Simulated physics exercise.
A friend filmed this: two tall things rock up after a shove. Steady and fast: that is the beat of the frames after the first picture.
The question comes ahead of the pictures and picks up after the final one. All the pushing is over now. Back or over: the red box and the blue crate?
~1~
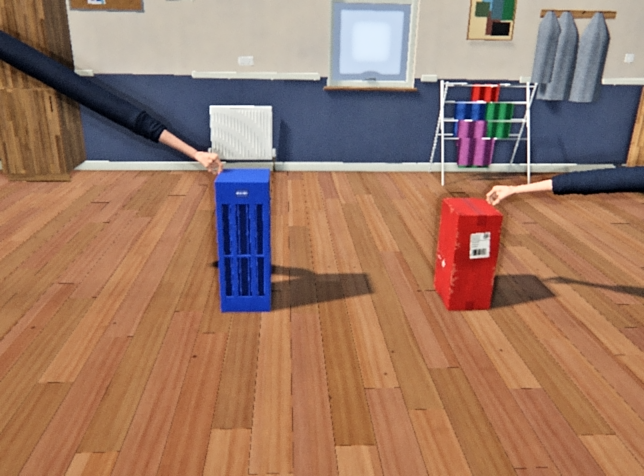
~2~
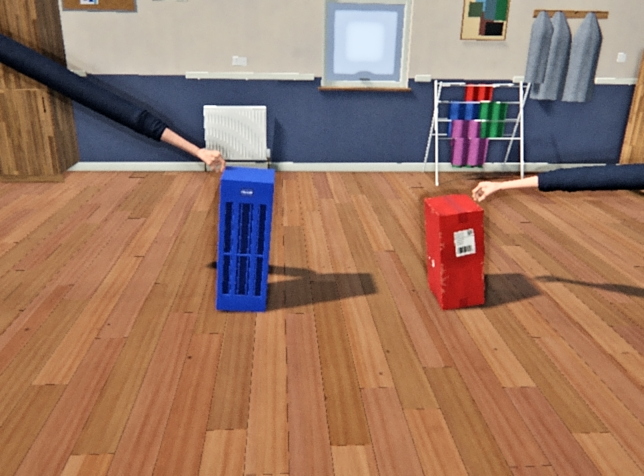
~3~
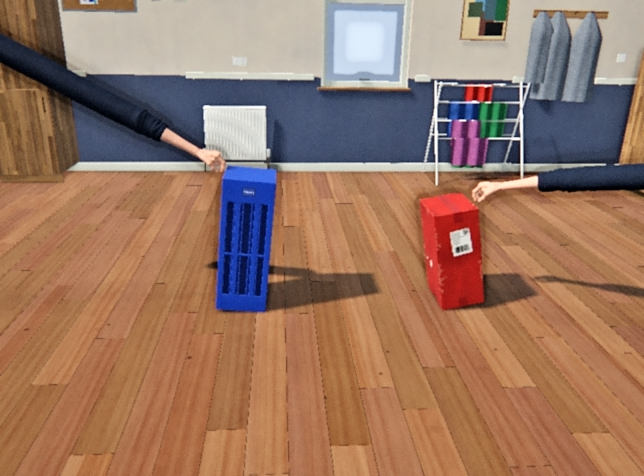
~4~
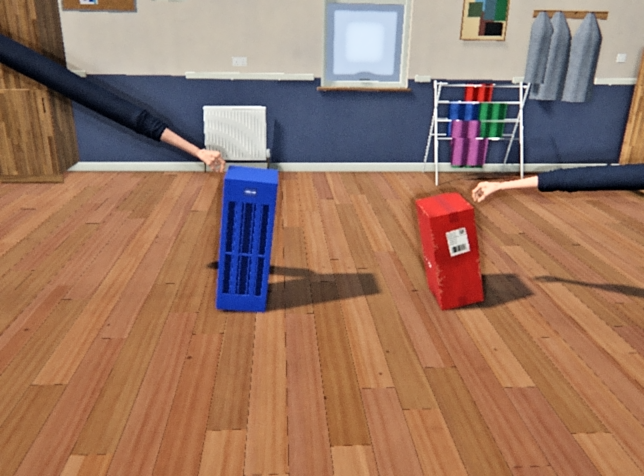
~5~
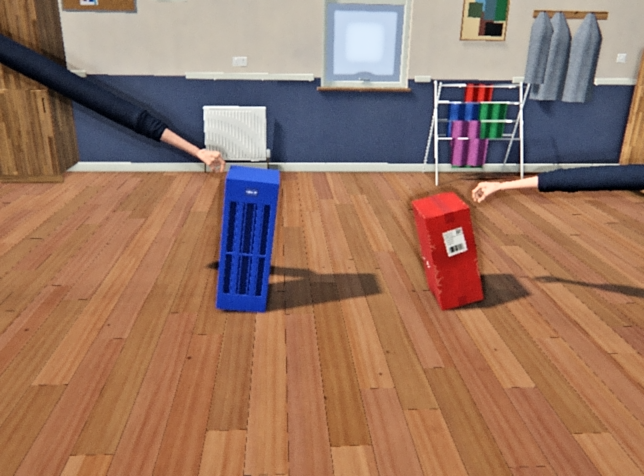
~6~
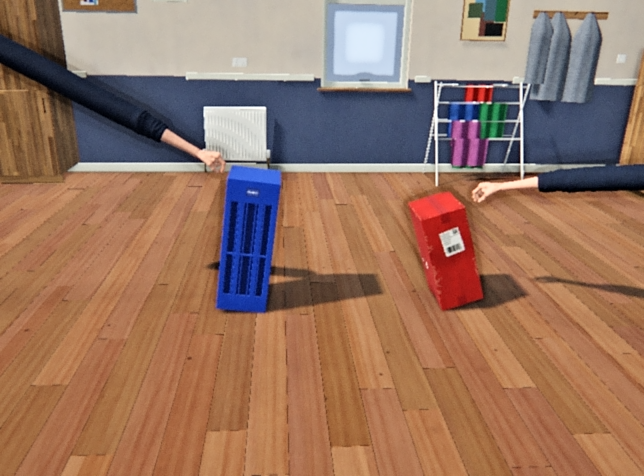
So the red box tumbles over and the blue crate stands again.
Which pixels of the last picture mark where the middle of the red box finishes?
Around (386, 280).
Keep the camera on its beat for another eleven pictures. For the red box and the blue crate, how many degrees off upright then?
At that point the first is 45° off upright and the second 4°.
Then, 0.18 s past the last view, red box 38° off upright near (427, 251); blue crate 6° off upright near (248, 239).
Then, 0.32 s past the last view, red box 60° off upright near (407, 260); blue crate upright near (239, 241).
Then, 0.48 s past the last view, red box on its side near (387, 280); blue crate 4° off upright near (235, 240).
Finally, the red box goes down on its side, near (386, 280); the blue crate returns to its base, near (240, 242).
